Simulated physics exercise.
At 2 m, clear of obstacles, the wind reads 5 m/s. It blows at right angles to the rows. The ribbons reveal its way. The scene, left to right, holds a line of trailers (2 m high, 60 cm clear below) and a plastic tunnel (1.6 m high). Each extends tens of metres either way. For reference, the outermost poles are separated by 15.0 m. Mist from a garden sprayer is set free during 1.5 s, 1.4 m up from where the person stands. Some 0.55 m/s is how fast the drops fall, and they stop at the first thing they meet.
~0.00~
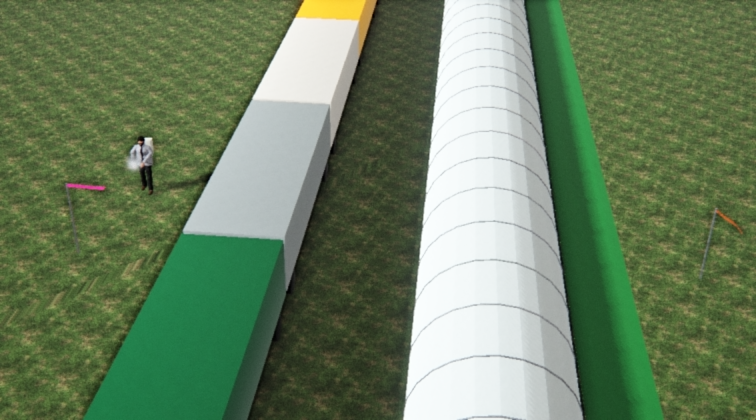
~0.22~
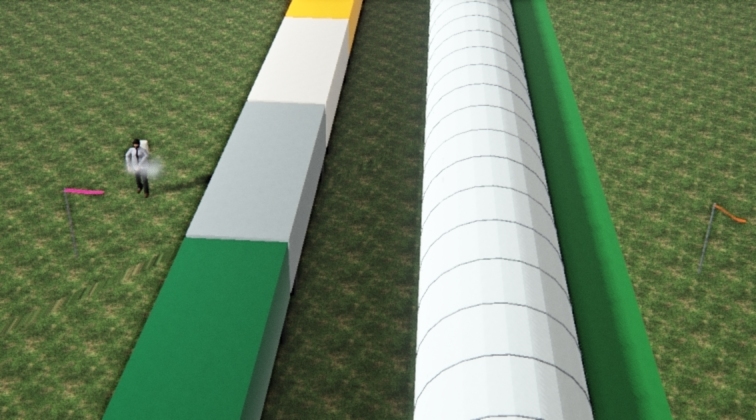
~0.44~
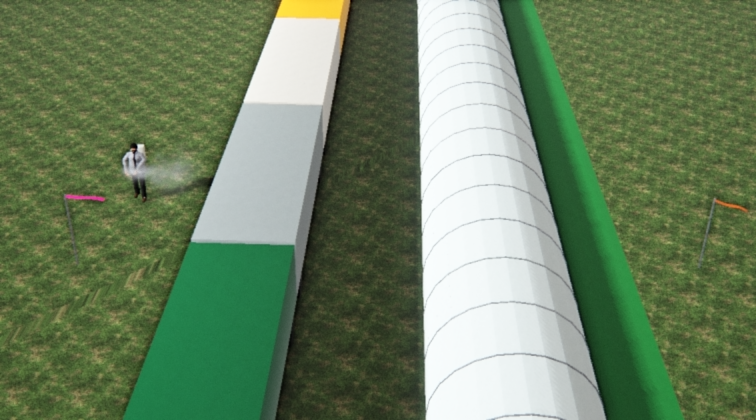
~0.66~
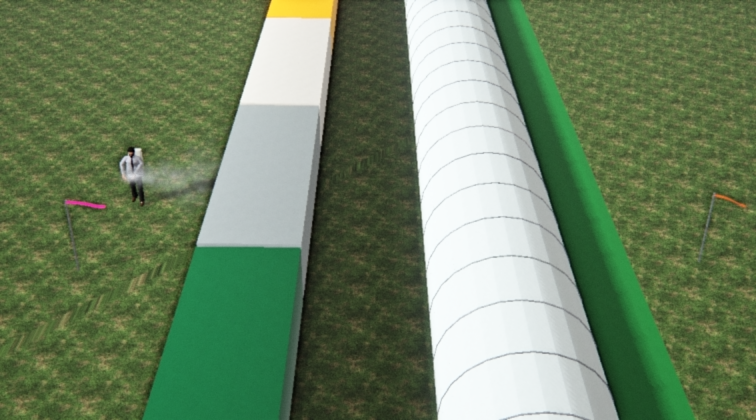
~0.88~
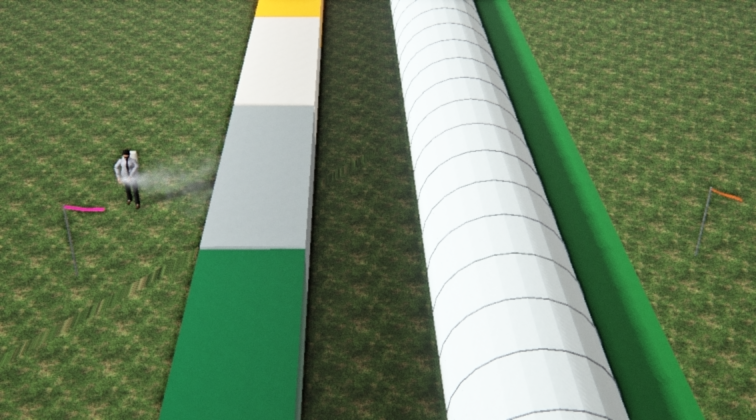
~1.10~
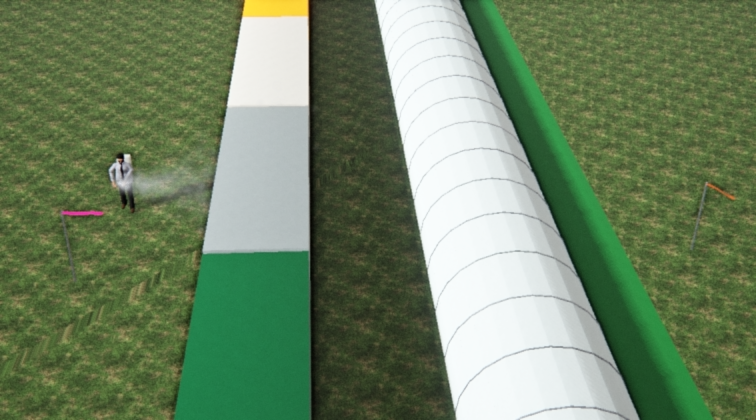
A person stands on the grass while pale mist spreads right toward the row of blocks.
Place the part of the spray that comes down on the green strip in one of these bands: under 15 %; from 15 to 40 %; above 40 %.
It is less than 15 %.
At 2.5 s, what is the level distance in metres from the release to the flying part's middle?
4.5 metres.
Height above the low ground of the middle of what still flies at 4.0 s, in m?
2.2 m.
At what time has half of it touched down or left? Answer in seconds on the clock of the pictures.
At roughly 2.2 s.
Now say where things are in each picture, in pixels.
In the first picture, the left ribbon ends at (104, 188), leaning 90 degrees to the right, the spray in the air spans x = 130 to 140 around y = 165 and it comes from (134, 161).
In the second picture, the right ribbon ends at (746, 221), leaning 65 degrees to the right, the spray in the air spans x = 130 to 160 around y = 165 and the green one passes (595, 266).
In the third picture, the left ribbon ends at (104, 200), leaning 85 degrees to the right, the spray in the air spans x = 125 to 190 around y = 170 and the top of the plastic tunnel crosses (493, 173).
In the fourth picture, the right ribbon ends at (745, 206), leaning 70 degrees to the right, the spray in the air spans x = 130 to 215 around y = 175 and the green one passes (579, 207).
In the fifth picture, the left ribbon ends at (104, 209), leaning 85 degrees to the right and the spray in the air spans x = 125 to 225 around y = 180.
In the sixth picture, the right ribbon ends at (734, 198), leaning 60 degrees to the right, the spray in the air spans x = 120 to 255 around y = 180 and the top of the plastic tunnel crosses (487, 167).
After 2.5 s, 60 % is no longer flying here, and 0 % lies on the green strip; the middle of what still flies is 2.0 m above the low ground, near (293, 157).
After 4.0 s, 77 % is no longer flying here, and 0 % lies on the green strip; the middle of what still flies is 2.2 m above the low ground, near (575, 142).
After 8.0 s, 89 % is no longer flying here, and 1 % lies on the green strip.
After 20.0 s, 100 % is no longer flying here, and 2 % lies on the green strip.
After 45.0 s, 100 % is no longer flying here, and 2 % lies on the green strip.
